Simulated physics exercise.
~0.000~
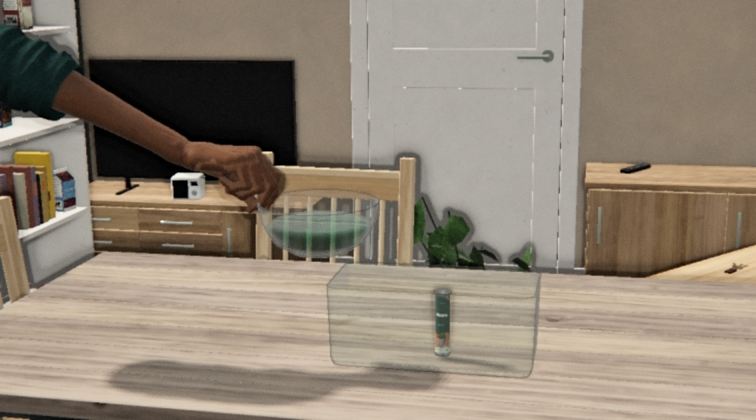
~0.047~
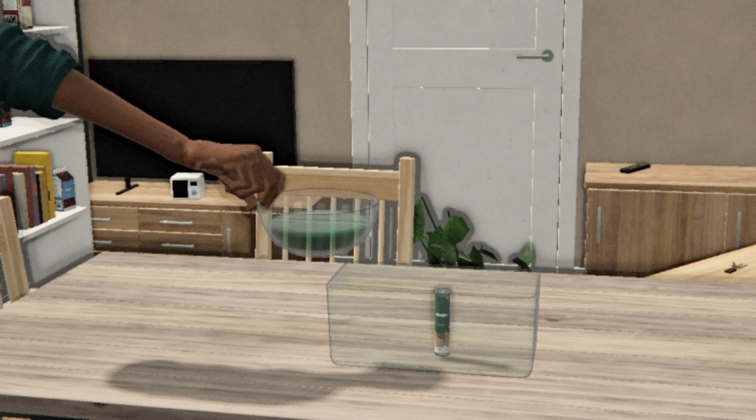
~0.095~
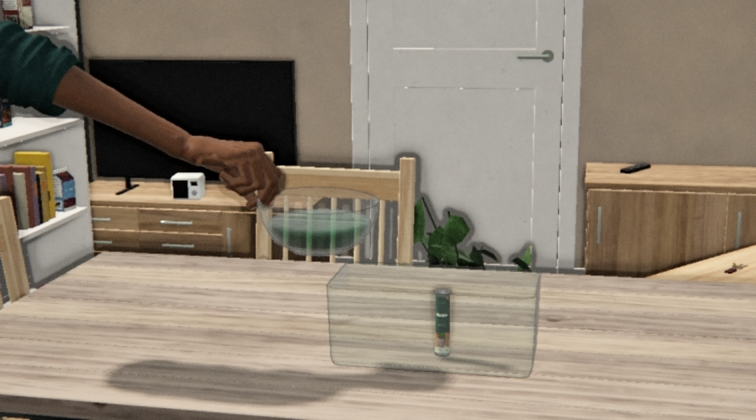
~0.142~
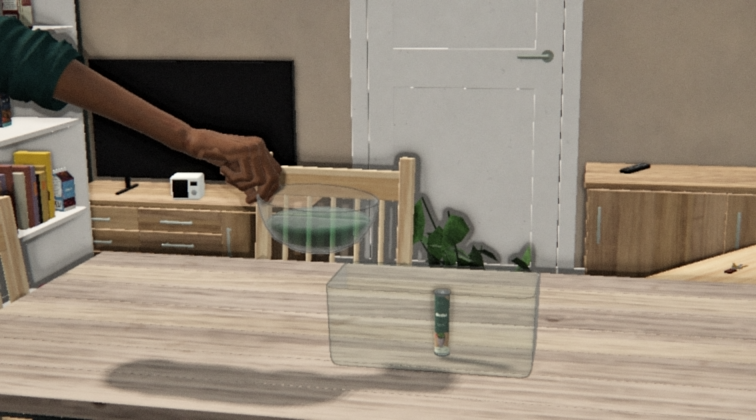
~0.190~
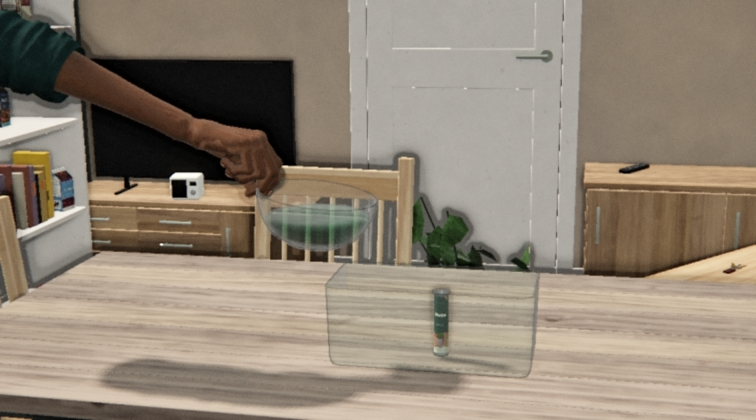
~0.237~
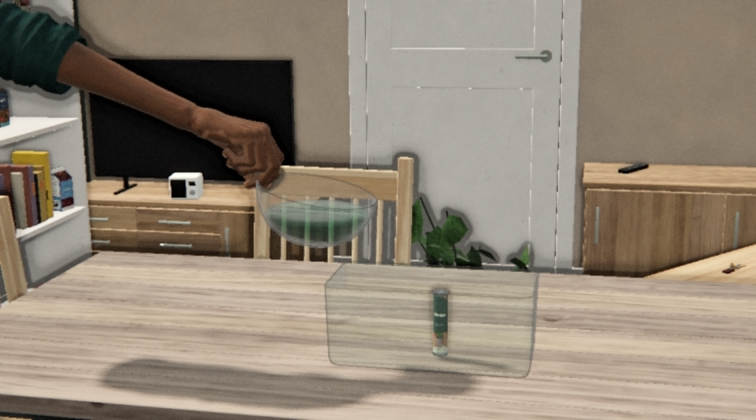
In this clip, a hand holds a clear bowl of greenish liquid above a wooden table, beside a transparent rectangular basin with a small tin inside, and after staying level at first, the bowl tilts slightly to the right.
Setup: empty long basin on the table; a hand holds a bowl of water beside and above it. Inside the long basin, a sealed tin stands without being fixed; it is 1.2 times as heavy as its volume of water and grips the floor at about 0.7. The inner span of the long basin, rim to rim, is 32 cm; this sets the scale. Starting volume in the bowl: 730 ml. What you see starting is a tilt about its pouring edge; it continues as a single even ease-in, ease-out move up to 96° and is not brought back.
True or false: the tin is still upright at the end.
False.
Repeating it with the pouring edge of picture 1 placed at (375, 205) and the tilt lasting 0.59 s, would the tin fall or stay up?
After that, the tin stays vertical.
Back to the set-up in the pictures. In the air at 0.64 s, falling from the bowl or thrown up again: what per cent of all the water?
32 per cent.
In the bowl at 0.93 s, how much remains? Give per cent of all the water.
Around 6 in a hundred is still there.
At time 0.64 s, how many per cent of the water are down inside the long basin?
Around 2 percent.
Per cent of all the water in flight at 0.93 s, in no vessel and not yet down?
22 per cent, roughly.
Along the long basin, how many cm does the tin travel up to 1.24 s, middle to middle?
Reading: Roughly 2 cm.
Then, 0.64 s in, the tilt is 62° and 66 per cent is still to pour; the tin stands where it began.
Then, 0.93 s in, the tilt is 92° and 6 per cent is still to pour; the tin stands where it began.
Then, 1.24 s in, the tilt is 96° and 0 per cent is still to pour; the tin leans 22°.
Then, 1.57 s in, the tilt is 96° and 0 per cent is still to pour; the tin lies on its side.
Finally, the tin lies on its side.
